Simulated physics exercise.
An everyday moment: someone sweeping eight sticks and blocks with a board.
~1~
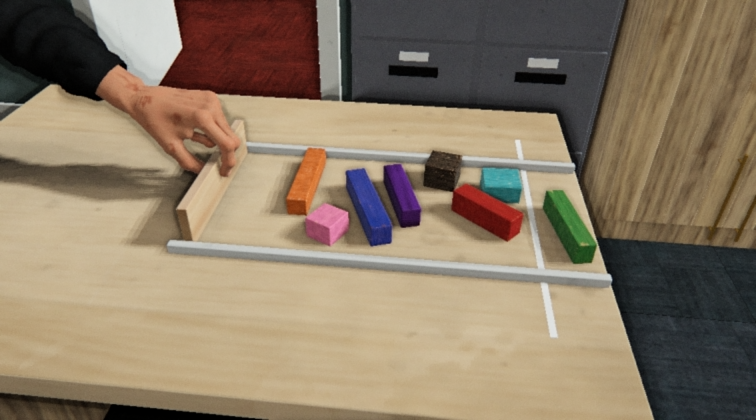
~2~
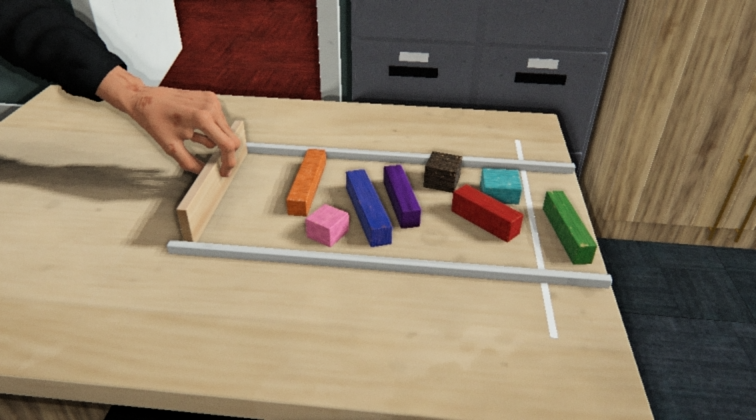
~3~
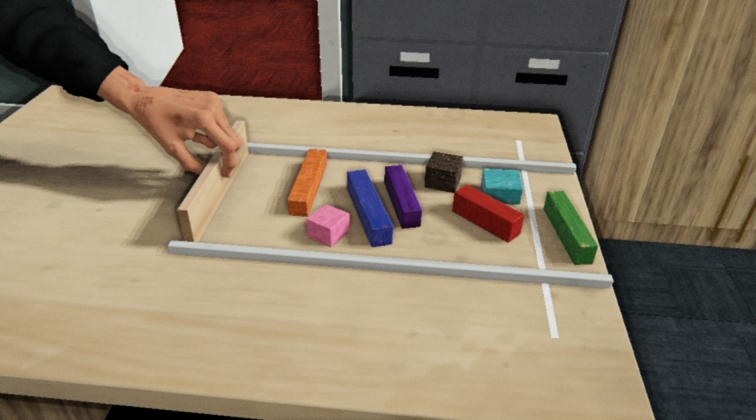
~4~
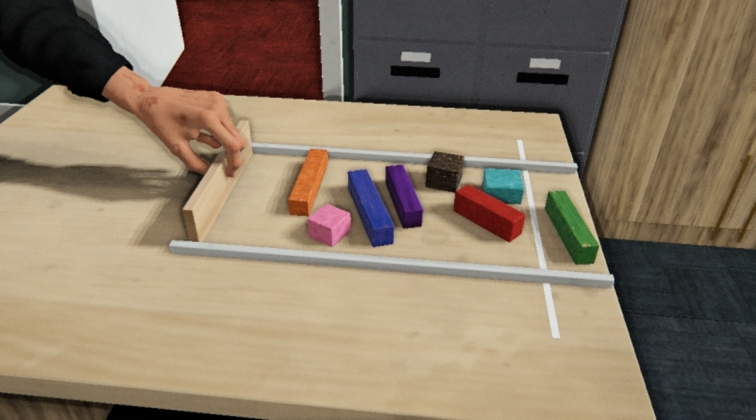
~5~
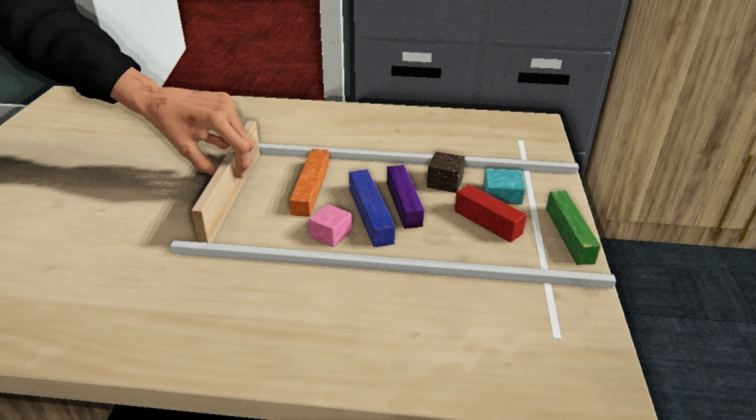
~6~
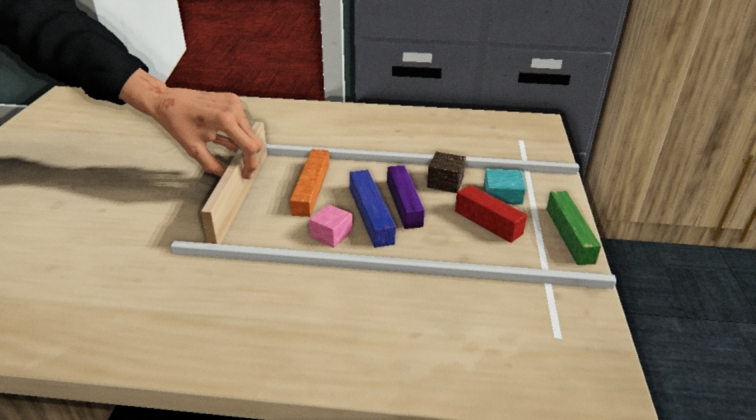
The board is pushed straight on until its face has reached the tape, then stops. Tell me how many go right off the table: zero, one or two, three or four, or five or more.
After the push, three or four are missing from the table.
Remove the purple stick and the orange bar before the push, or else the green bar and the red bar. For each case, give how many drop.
The count is 1 in the first case and 1 in the second.
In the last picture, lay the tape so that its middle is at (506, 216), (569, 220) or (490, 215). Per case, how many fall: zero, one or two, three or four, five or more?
Falls: 1 or 2; at least five; not one.
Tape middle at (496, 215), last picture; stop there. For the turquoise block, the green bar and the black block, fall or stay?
Lab note - turquoise block not toppled, green bar toppled, black block not toppled.
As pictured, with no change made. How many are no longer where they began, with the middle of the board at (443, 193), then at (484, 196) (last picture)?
Tally: First 7; then 8.
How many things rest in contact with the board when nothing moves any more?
Contact count: 2.
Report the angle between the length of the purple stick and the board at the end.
Out of line by around 5°.
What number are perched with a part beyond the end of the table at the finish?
You'd get 1.
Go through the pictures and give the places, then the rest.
In the first picture, green bar (568, 225); turquoise block (500, 185); red bar (486, 212); board (217, 177); tape (532, 217).
In the second picture, turquoise block (500, 186); purple stick (401, 195).
In the third picture, red bar (487, 213); pink block (328, 225).
In the fourth picture, green bar (570, 226); orange bar (310, 180).
In the fifth picture, turquoise block (504, 186); blue bar (371, 206).
In the sixth picture, green bar (572, 226); turquoise block (504, 187); red bar (490, 213); board (239, 179); tape (535, 218).
Soon after, none off yet; green bar at rest near (572, 226); turquoise block at rest near (504, 187); red bar at rest near (490, 213).
After that, none off yet; green bar at rest near (572, 226); turquoise block displaced a little near (518, 187); red bar displaced a little near (508, 215).
And then, none off yet; green bar displaced a little near (601, 229); turquoise block displaced well along near (573, 189); red bar displaced about its own width near (574, 219).
In the end, the number that fall off is three or four; gone, red bar, turquoise block and green bar.
